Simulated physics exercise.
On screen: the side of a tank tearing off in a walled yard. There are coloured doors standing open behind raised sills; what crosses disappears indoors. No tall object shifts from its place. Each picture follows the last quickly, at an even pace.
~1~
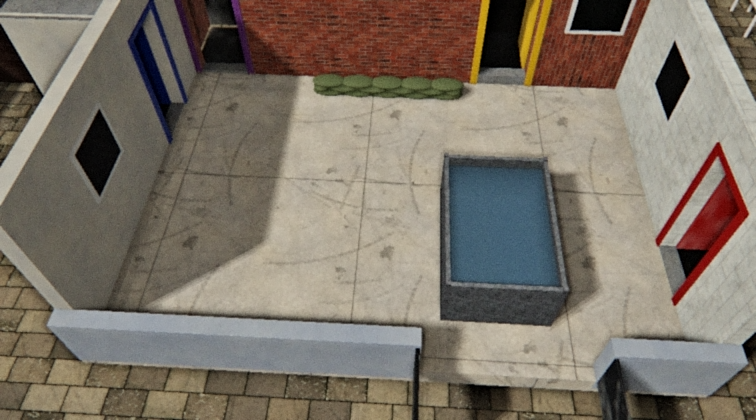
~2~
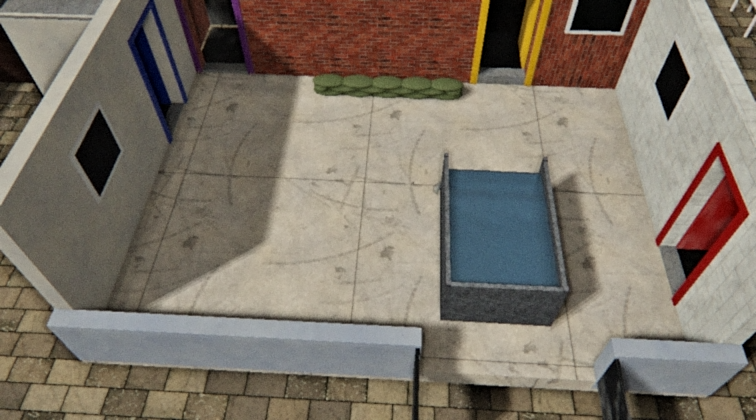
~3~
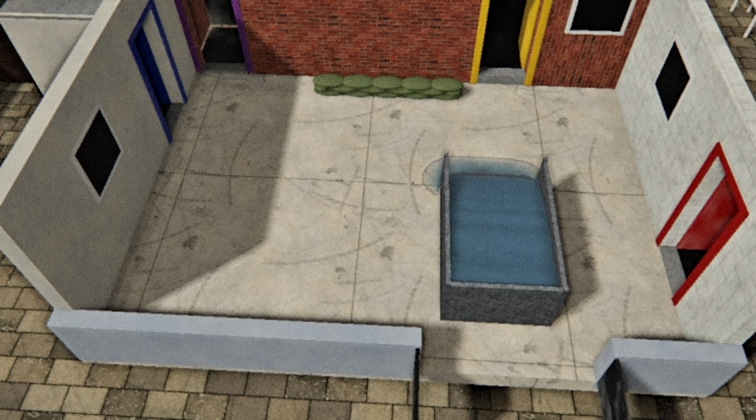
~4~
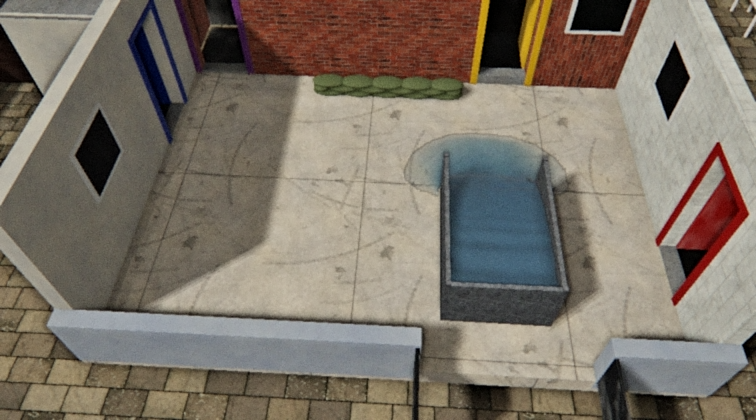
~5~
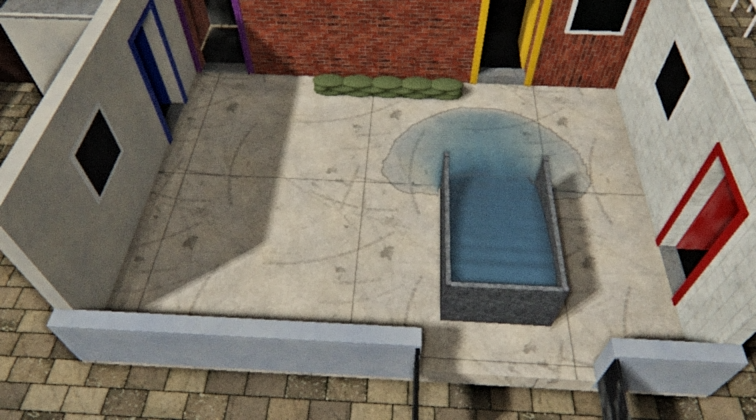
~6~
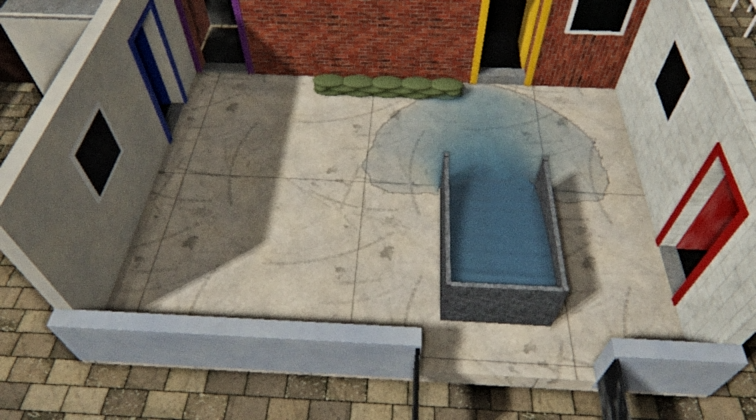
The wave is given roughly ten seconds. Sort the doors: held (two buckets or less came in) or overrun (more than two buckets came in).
Sorted: Blue door overrun, purple door overrun, red door overrun, yellow door overrun.
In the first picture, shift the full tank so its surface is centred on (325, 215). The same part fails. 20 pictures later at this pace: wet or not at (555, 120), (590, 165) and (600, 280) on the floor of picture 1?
Taking the three spots in turn, I'd say drenched, then drenched, then spared.
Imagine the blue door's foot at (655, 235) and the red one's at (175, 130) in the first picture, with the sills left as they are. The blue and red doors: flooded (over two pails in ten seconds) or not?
Note - blue ends up above it; red ends up above it.
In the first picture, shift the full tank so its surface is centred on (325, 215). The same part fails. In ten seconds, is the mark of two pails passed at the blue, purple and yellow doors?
My answer is that the blue door ends up above, the purple door ends up above and the yellow door ends up beneath.
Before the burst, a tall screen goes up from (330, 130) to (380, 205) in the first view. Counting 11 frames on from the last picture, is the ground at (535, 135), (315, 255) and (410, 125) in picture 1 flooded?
Results in sequence: Swamped / bone-dry / swamped.
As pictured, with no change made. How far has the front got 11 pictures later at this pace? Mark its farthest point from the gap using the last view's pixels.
Best guess: Near (229, 90).
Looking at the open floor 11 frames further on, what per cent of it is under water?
Share estimate: About 35 per cent.
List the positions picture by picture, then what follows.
The open tank at (500, 220) is whole and still, in the first picture.
The front is at (437, 191), out from the gap on the open tank's far side, in the second picture.
The front is at a hidden place, out from the gap on the open tank's far side, in the third picture.
The front is at (440, 141), out from the gap on the open tank's far side, in the fourth picture.
Water pours out on the open tank's far side and has run to (456, 111), in the fifth picture.
Water pours out on the open tank's far side and has run to (465, 88), in the sixth picture.
A moment on, water covers 25 % of the floor; the blue door not reached, the purple door not reached, the red door not reached, the yellow door over two buckets in.
Next, water covers 35 % of the floor; the blue door not reached, the purple door not reached, the red door not reached, the yellow door far over two buckets in.
Then, water covers 55 % of the floor; the blue door over two buckets in, the purple door under two buckets in, the red door wet at the sill, nothing in, the yellow door far over two buckets in.
Later, water covers 75 % of the floor; the blue door far over two buckets in, the purple door over two buckets in, the red door under two buckets in, the yellow door far over two buckets in.
In the end, water covers 95 % of the floor; the blue door far over two buckets in, the purple door over two buckets in, the red door over two buckets in, the yellow door far over two buckets in.
